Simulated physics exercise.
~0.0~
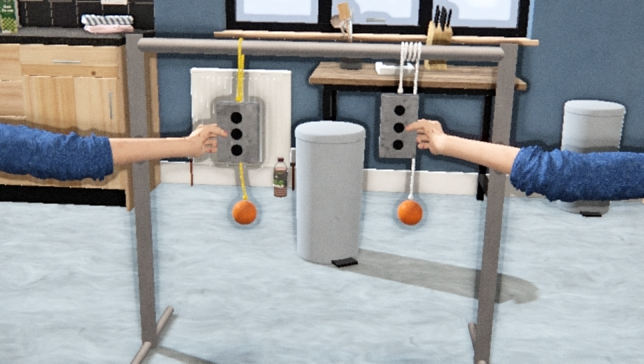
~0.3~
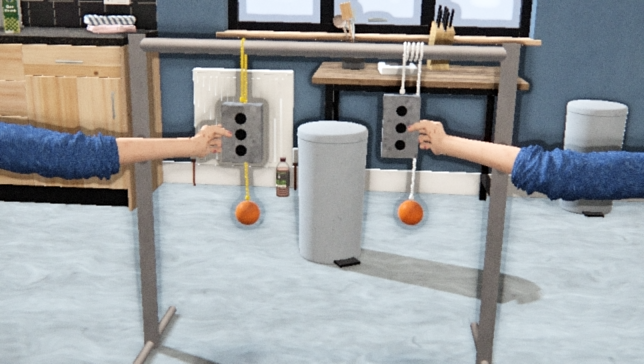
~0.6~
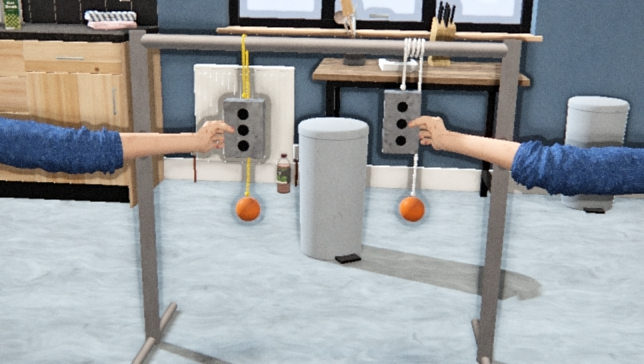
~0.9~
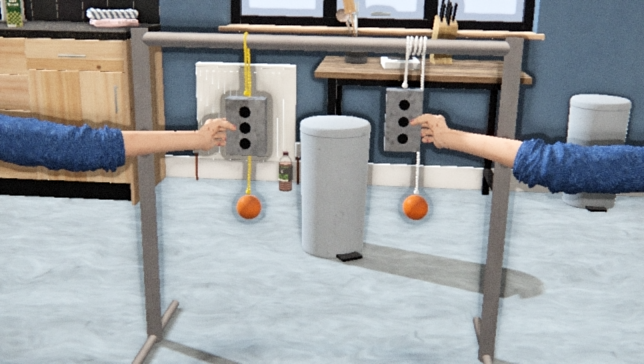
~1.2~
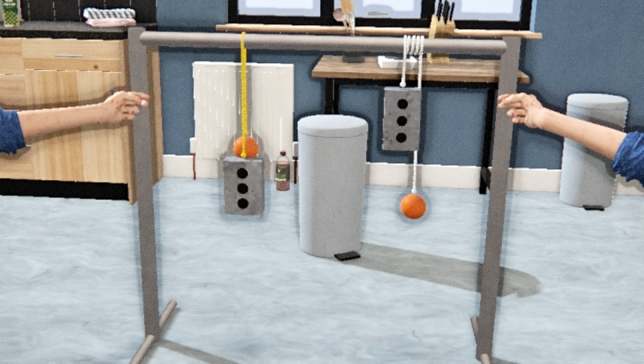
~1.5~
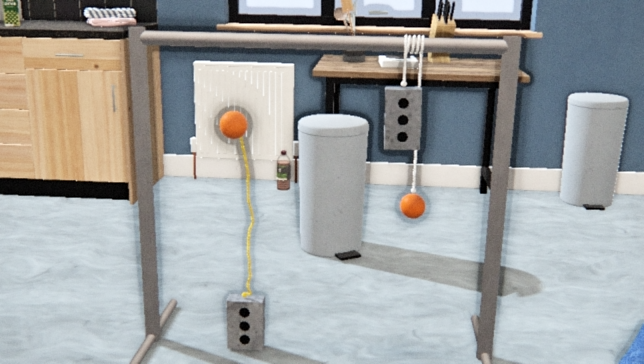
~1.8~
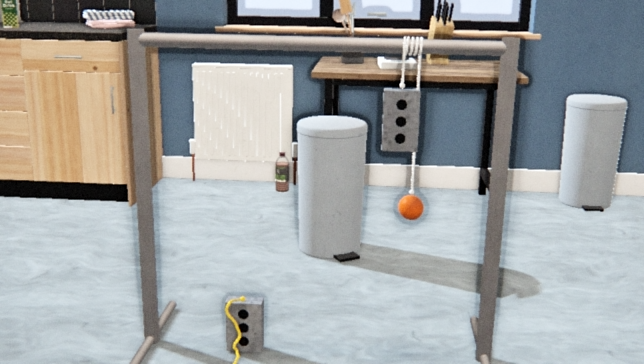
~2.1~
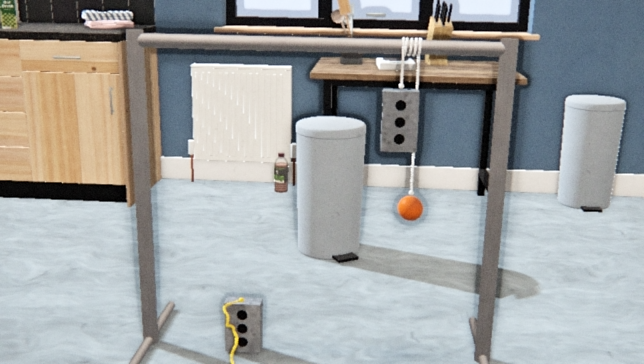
The left gray block, held by a hand as the right one is, drops to the floor once both hands let go, its yellow cord running off the rail and its orange ball flying up before vanishing, while the right block stays hanging from its white cord above its ball.
